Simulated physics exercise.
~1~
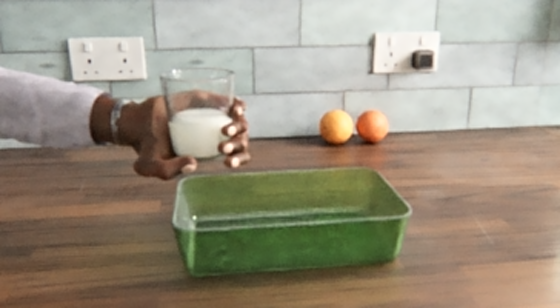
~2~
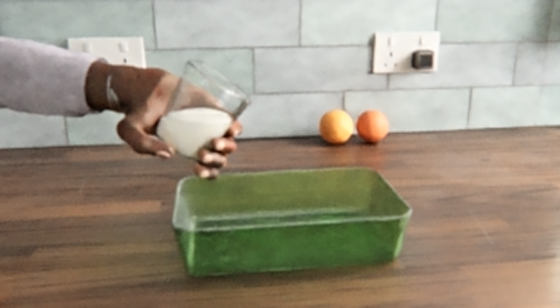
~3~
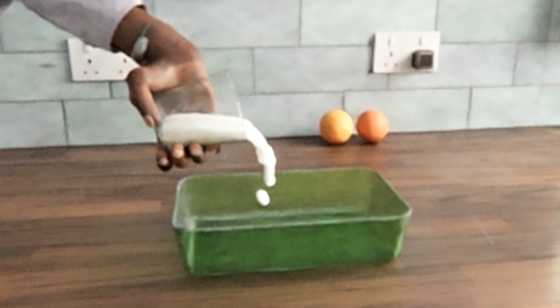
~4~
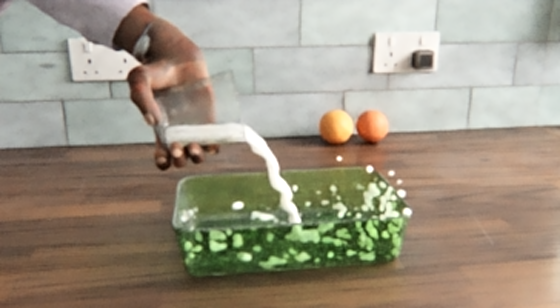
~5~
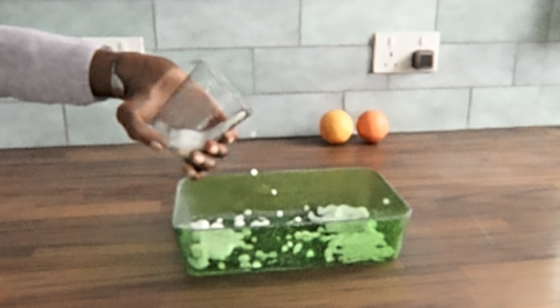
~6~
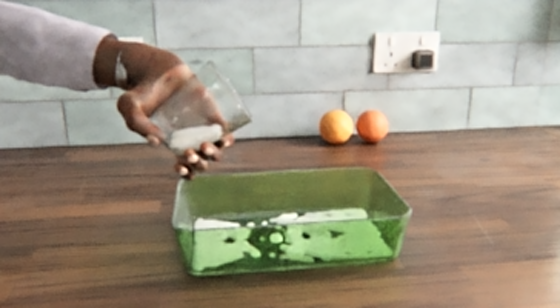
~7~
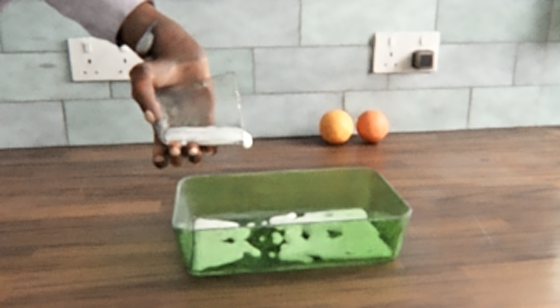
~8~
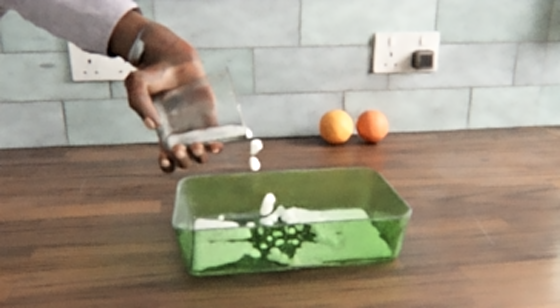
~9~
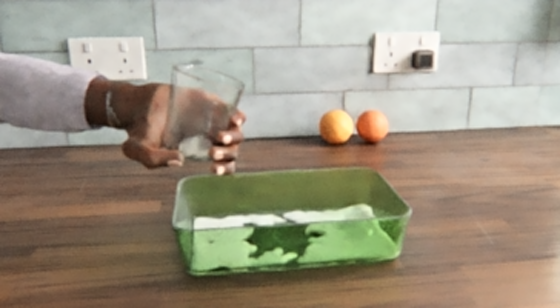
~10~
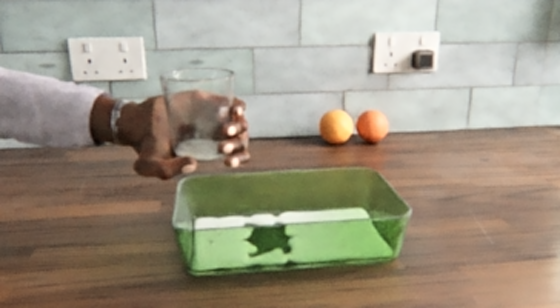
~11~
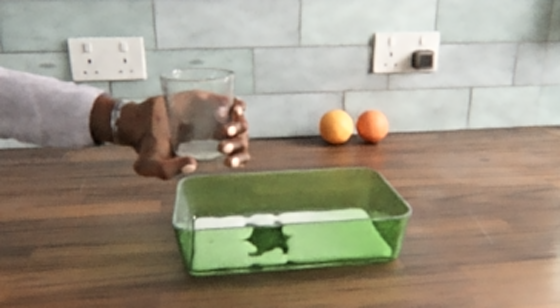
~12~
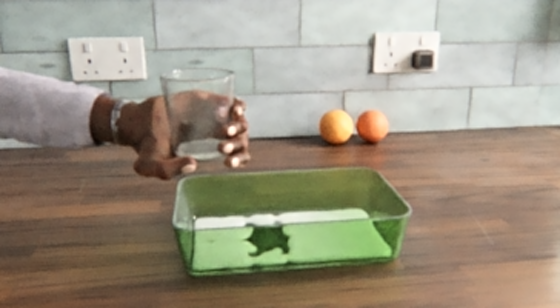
We see a hand tip a drinking glass of milk over a green oblong dish on a wooden worktop, pouring and splashing milk inside, ease back, then tip again for a smaller pour before returning upright, leaving the glass nearly empty and milk pooled unevenly in the dish.
